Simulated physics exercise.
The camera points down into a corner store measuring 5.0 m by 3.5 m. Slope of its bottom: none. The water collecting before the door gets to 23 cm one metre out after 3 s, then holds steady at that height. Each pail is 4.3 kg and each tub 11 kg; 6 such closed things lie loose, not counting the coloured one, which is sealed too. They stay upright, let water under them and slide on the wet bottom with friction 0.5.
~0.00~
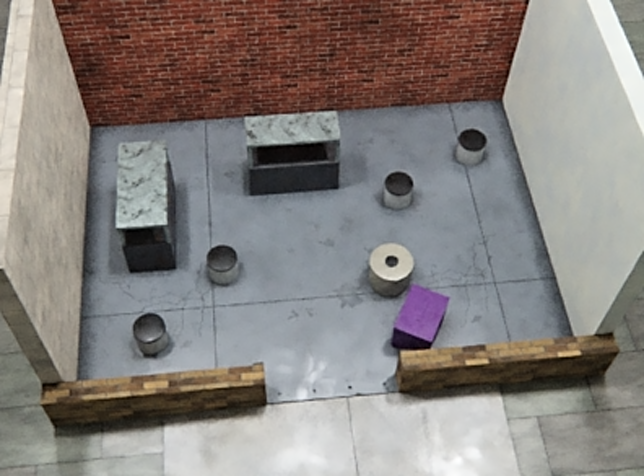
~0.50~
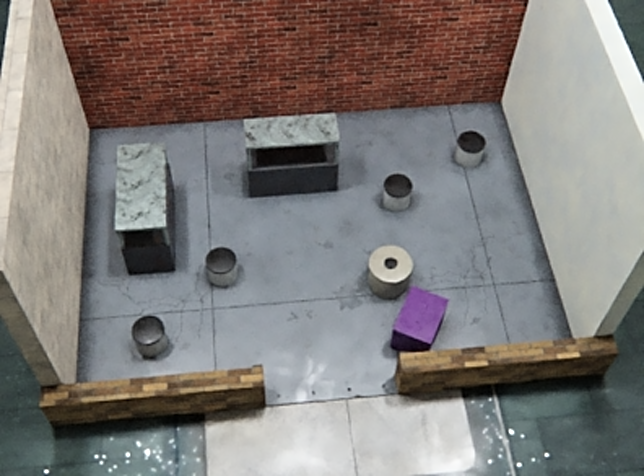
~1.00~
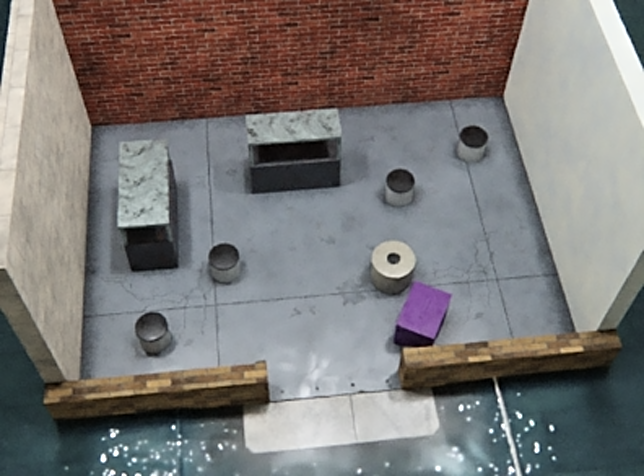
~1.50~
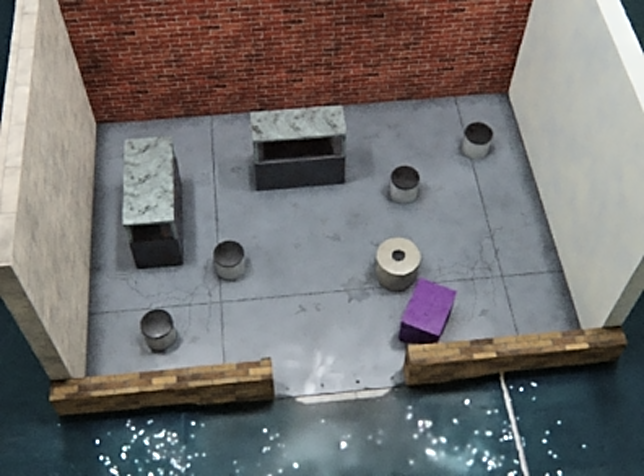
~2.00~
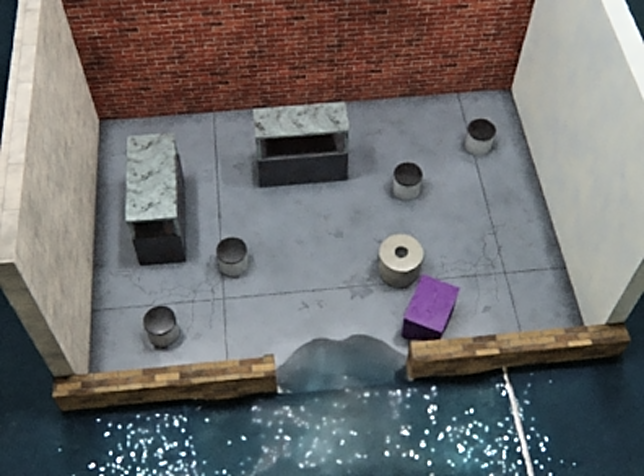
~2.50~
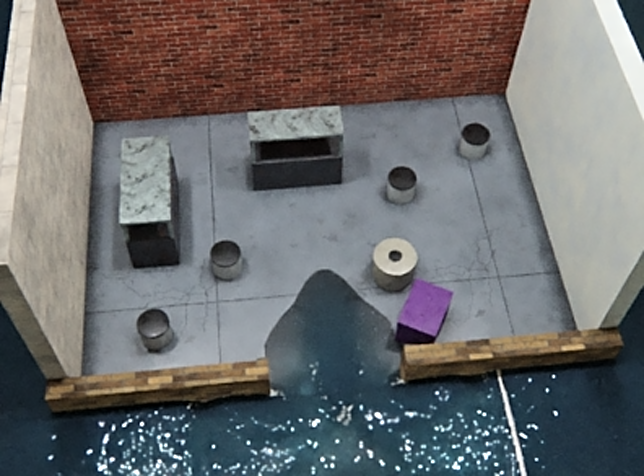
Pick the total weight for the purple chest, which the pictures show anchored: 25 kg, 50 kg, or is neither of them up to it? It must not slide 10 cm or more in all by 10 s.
25 kg is enough.
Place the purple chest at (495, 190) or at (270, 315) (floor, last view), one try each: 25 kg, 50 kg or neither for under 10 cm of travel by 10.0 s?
Heavier load only; heavier load only.
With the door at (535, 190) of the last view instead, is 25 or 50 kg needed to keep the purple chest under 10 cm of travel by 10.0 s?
In that setup the first mass works.
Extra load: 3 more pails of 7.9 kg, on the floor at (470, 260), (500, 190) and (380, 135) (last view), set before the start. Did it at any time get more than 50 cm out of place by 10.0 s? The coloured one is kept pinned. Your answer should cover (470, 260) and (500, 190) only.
Note, in sequence: Not exceeded, not exceeded.
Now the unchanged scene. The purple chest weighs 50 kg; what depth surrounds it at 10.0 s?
9 cm, roughly.
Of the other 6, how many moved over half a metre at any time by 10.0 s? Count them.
5 in all.
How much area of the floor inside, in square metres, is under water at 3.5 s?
Wet: Near 4.5 m2.
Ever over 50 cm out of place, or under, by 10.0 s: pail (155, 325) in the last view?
That one is below half a metre, as it turns out.
After 3.5 s the purple chest would be 0 cm from its start with 25 kg and 0 cm from its start with 50 kg; 2 cm of water round it then.
After 4.5 s the purple chest would be 0 cm from its start with 25 kg and 0 cm from its start with 50 kg; 3 cm of water round it then.
After 7.0 s the purple chest would be 0 cm from its start with 25 kg and 0 cm from its start with 50 kg; 3 cm of water round it then.
After 10.0 s the purple chest would be 4 cm from its start with 25 kg and 0 cm from its start with 50 kg; 9 cm of water round it then.
